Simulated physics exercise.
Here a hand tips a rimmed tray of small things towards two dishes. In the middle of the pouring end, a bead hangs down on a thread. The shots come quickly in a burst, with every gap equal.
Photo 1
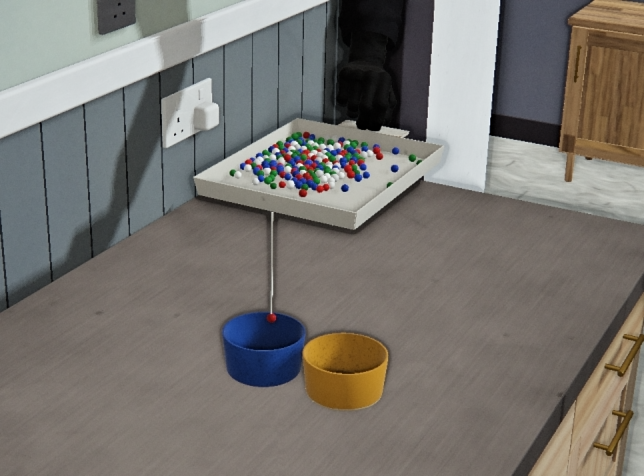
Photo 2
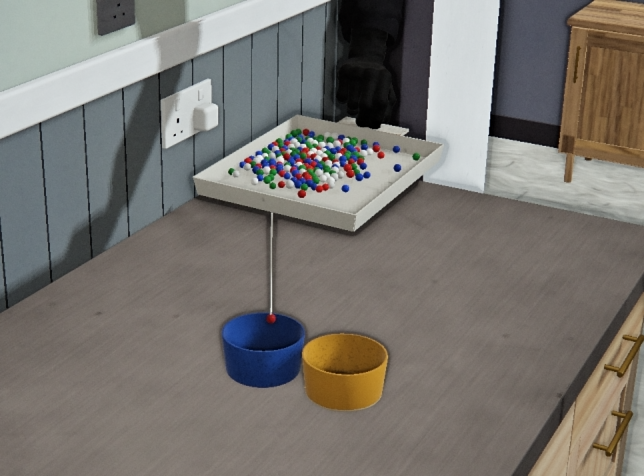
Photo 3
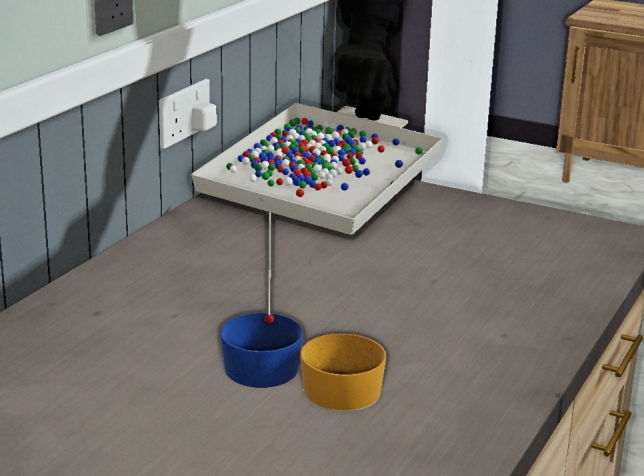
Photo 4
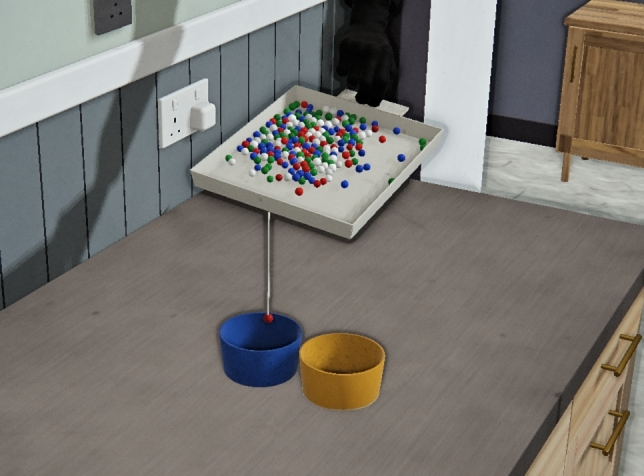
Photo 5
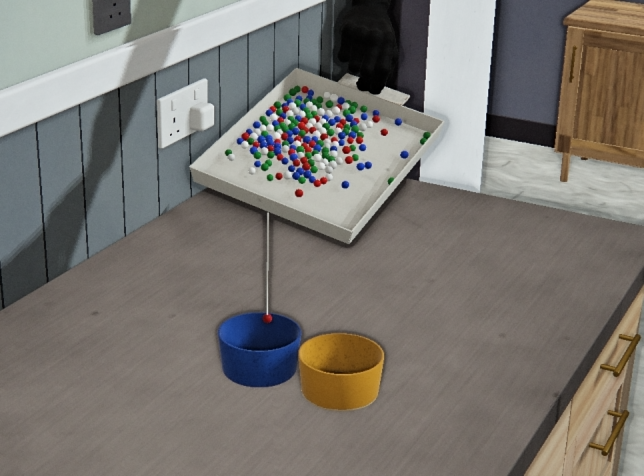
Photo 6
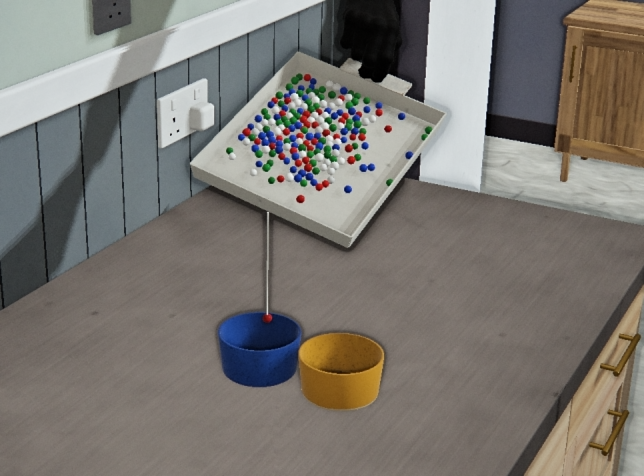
A room with grey-blue wall panelling, a white socket and a wooden cabinet at the far right is seen from above a brown worktop. A pale rimmed tray of red, blue, green and white beads sits above a blue dish and a yellow one to its right, with a red bead hanging on a thread. A dark hand behind raises the tray's far side, tilting it towards its near right corner, and the beads shift slightly.
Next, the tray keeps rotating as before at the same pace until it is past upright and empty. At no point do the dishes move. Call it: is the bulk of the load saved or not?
The bulk is saved.
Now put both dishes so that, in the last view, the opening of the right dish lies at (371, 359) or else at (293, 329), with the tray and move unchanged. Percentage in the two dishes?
First position: Some 50 %; second position: Some 0 %.
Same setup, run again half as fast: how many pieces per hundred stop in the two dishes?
Something like 100 in a hundred.
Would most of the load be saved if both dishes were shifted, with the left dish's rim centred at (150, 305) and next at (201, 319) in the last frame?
With the first shift the pair saves less than a half; with the second, less than a half.
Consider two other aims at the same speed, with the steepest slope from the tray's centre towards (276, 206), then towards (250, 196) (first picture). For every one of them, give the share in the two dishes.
Around 10 per cent first, around 0 per cent next.
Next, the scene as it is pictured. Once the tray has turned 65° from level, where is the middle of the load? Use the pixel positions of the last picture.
Somewhere near pixel (340, 255).
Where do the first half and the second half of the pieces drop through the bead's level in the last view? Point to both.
Earlier half at (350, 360), later half at (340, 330).
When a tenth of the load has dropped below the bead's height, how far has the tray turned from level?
Around 70 degrees of turn.
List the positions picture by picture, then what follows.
In the first picture, corners of the pouring end at (198, 177) and (355, 211), level; middle of the load at (304, 161), round plastic beads; left dish at (243, 364); right dish at (326, 388); bead on its thread at (271, 318).
In the second picture, corners of the pouring end at (198, 177) and (354, 213), level; middle of the load at (303, 160).
In the third picture, corners of the pouring end at (196, 174) and (353, 217), tipped barely, lowest at the right corner; middle of the load at (302, 153).
In the fourth picture, corners of the pouring end at (195, 169) and (352, 222), tipped a little, lowest at the right corner; middle of the load at (301, 143), a stray few on the move.
In the fifth picture, corners of the pouring end at (194, 166) and (351, 228), tipped clearly, lowest at the right corner; middle of the load at (302, 135), a small part on the move.
In the sixth picture, corners of the pouring end at (195, 163) and (350, 234), tipped clearly, lowest at the right corner; middle of the load at (304, 129), all on the move; left dish at (239, 364); right dish at (322, 388).
Soon after the last picture, tray tipped steeply; about half on the tray; a small part in the right dish; a stray few outside both; about a third in the air.
A little later, tray tipped past a quarter turn; a small part on the tray; about half in the right dish; about a third outside both; a small part in the air.
Later still, tray tipped past a quarter turn; about two thirds in the right dish; about a third outside both.
By the end, tray tipped past a quarter turn; about two thirds in the right dish; none in the left dish; about a third outside both.
